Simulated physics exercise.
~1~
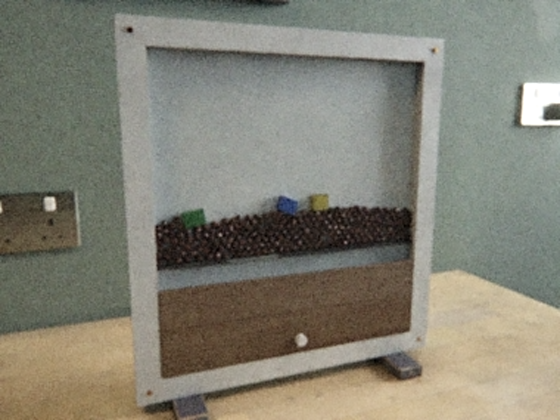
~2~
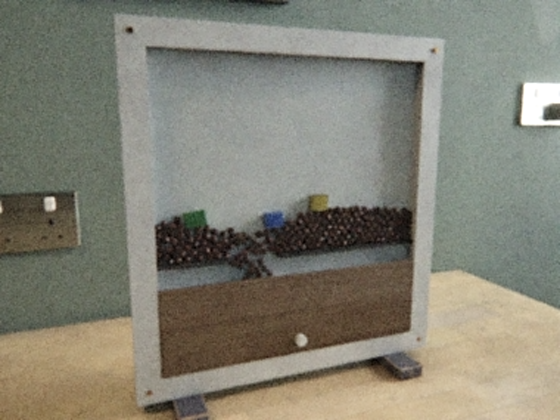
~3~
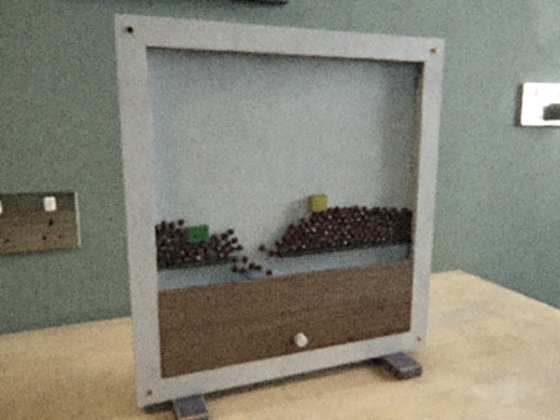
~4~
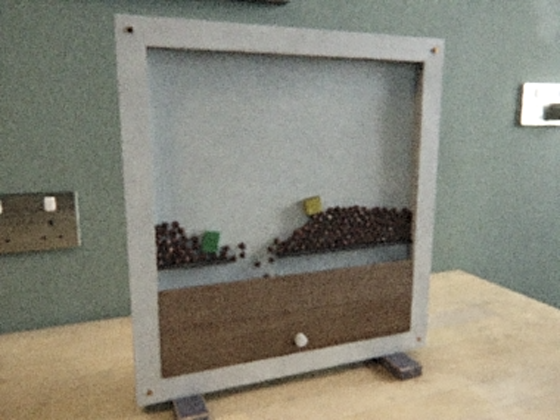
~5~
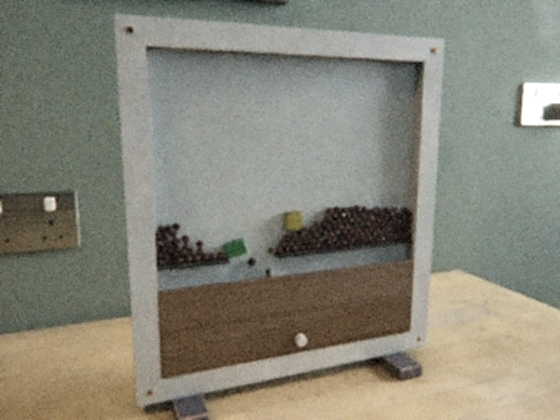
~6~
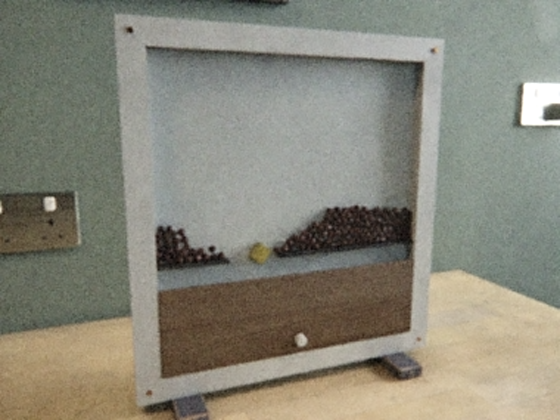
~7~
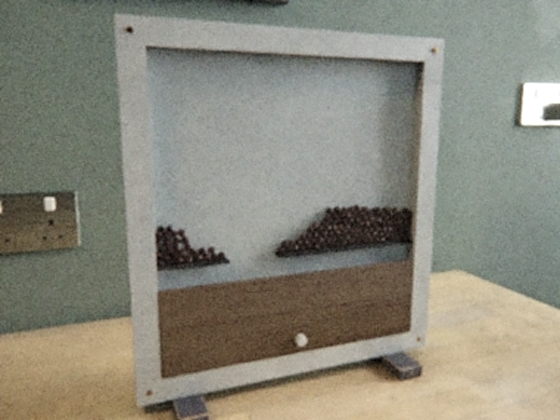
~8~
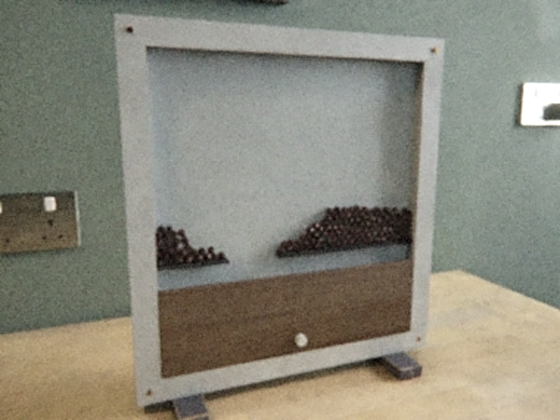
Inside a thin upright case on a table, dark beads pour down through a gap in the floor; the blue block drops out first, then the green block and finally the yellow block slide in and disappear, leaving two still, sloping piles either side of the opening.
